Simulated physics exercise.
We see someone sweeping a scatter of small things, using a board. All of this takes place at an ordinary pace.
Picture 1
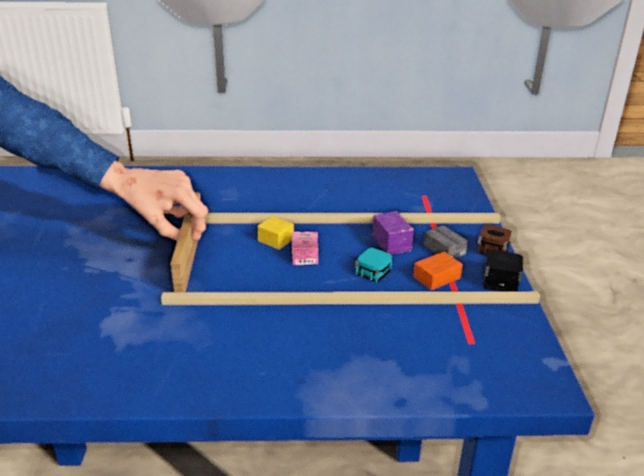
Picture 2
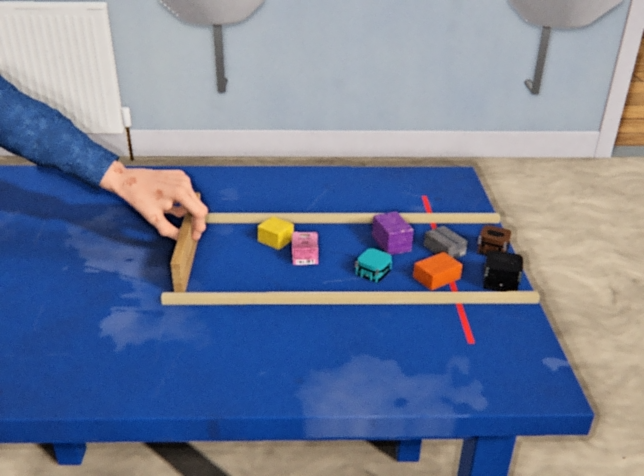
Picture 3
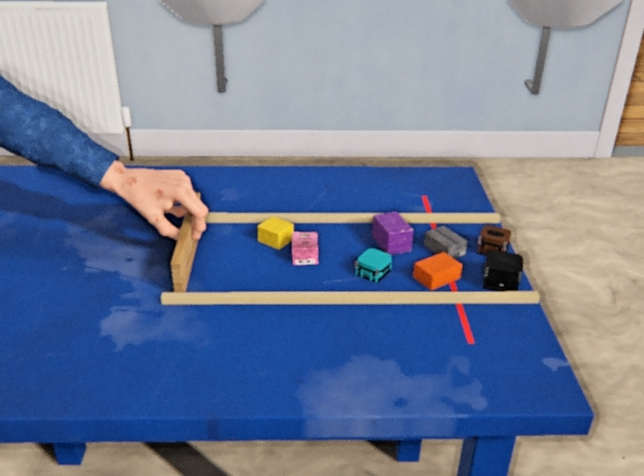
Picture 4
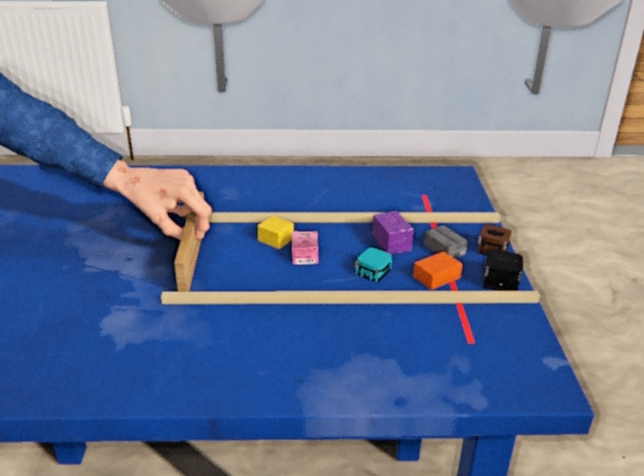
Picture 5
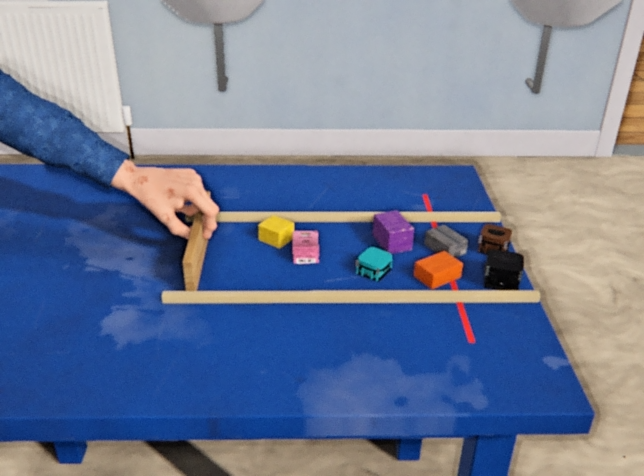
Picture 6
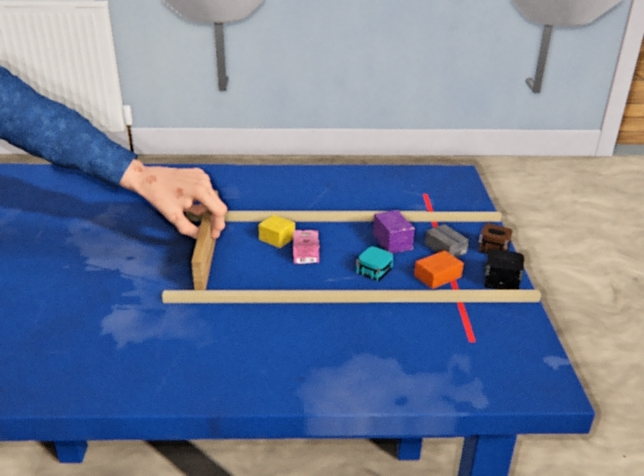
A bright blue table stands before a pale wall with a white radiator, seen from the front and slightly above by a still camera. Between two pale wooden rails lie yellow, pink, turquoise, purple, orange and grey blocks, with brown and black cases at the right near a red tape line. A blue-sleeved hand holds a wooden board at the left, still at first, then slides it slightly rightward, while the objects stay put.
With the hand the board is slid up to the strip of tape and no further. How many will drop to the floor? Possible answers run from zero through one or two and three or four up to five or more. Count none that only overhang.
The right answer is one or two.
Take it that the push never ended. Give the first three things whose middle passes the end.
In order they are the brown case, the black case and the grey box.
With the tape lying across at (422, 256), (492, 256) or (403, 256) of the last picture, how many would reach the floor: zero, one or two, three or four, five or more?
Not one; five or over; no fall at all.
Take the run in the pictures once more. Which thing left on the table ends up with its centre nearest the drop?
Grey box.
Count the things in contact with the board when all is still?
3 touch it.
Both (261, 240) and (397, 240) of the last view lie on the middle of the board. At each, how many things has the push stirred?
At the first spot the count is 1, and at the second it is 6.
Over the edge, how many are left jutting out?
Tally: 1.
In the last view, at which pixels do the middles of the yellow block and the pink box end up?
One is at about (451, 226), the other at about (458, 247).
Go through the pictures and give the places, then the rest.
In the first frame, brown case (494, 242); black case (503, 271); grey box (446, 243); board (188, 241); tape (444, 258).
In the second frame, black case (503, 272); orange block (438, 271).
In the third frame, grey box (445, 243); purple block (392, 233).
In the fourth frame, brown case (494, 242); pink box (305, 247).
In the fifth frame, black case (503, 271); turquoise case (375, 264).
In the sixth frame, brown case (495, 241); black case (504, 270); grey box (446, 242); board (207, 239); tape (445, 256).
A little later, none off yet; brown case at rest near (495, 241); black case at rest near (504, 270); grey box at rest near (446, 242).
Next, none off yet; brown case at rest near (497, 241); black case at rest near (504, 270); grey box shifted a little near (467, 245).
When it is over, the number that fall off is one or two; down, black case and brown case.
